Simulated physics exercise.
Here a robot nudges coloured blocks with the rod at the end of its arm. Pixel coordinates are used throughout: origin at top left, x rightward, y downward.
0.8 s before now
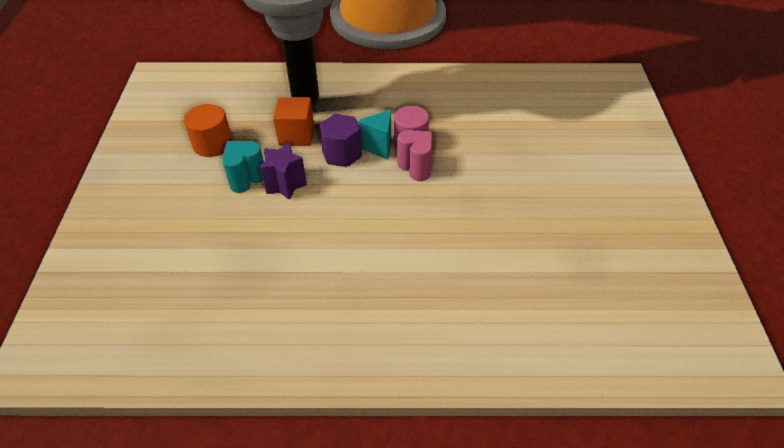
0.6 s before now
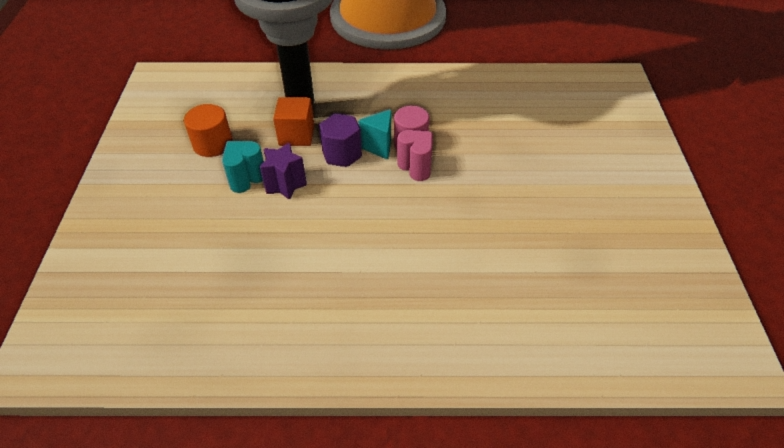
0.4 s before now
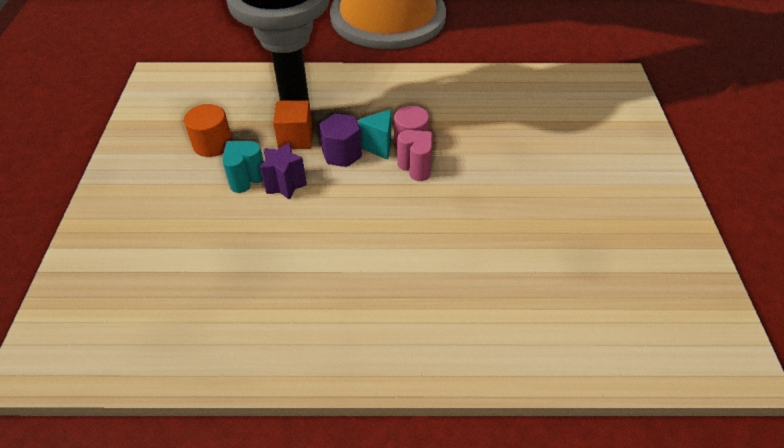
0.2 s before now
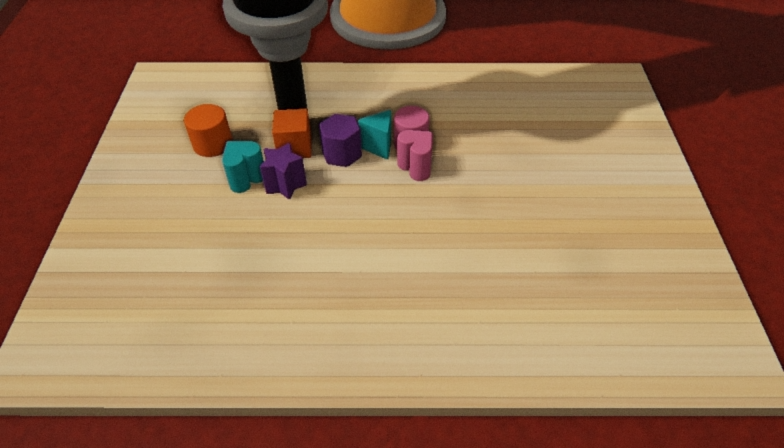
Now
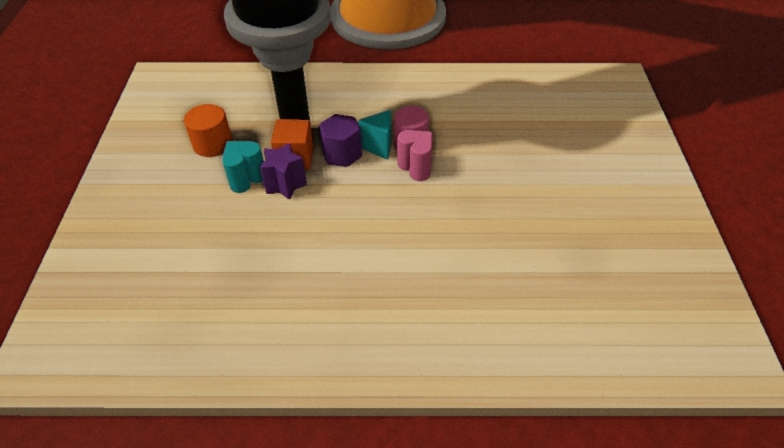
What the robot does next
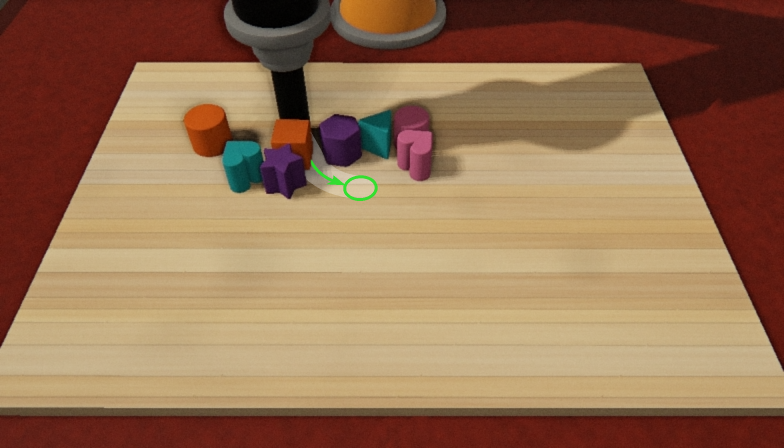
A robot arm's black rod moved in behind the orange square block and pushed it toward the viewer, bringing it close to the purple star, while the other coloured blocks on the wooden board stayed put.
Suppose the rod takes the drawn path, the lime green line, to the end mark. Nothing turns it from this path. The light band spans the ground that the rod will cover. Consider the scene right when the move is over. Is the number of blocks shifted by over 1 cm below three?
Yes, that is what happens.
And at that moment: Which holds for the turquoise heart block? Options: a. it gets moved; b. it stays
b
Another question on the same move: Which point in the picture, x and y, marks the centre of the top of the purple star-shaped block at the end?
At the end it should sit near (267, 184).
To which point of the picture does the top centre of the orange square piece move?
I predict (304, 171).
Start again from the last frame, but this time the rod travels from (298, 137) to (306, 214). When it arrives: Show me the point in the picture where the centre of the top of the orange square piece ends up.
Around (285, 214).
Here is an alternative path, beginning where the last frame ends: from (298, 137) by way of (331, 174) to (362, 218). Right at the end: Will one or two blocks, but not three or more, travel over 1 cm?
No, that is not how it ends up.
The drawn path runs from (298, 137) via (309, 158) and (328, 178), ending at (360, 188).
On the path given first. One third of the way, rod (308, 148); purple star-shaped block (273, 175), turned 40° clockwise; orange square piece (299, 153).
Two thirds of the way, rod (328, 169); purple star-shaped block (267, 184), turned 65° clockwise; orange square piece (304, 171), turned 35° clockwise; purple six-sided block (343, 126), turned 10° anticlockwise.
At the end, rod (360, 178); turquoise heart block not moved; purple star-shaped block (267, 184), turned 65° clockwise; orange square piece (304, 171), turned 35° clockwise; purple six-sided block (343, 126), turned 10° anticlockwise.
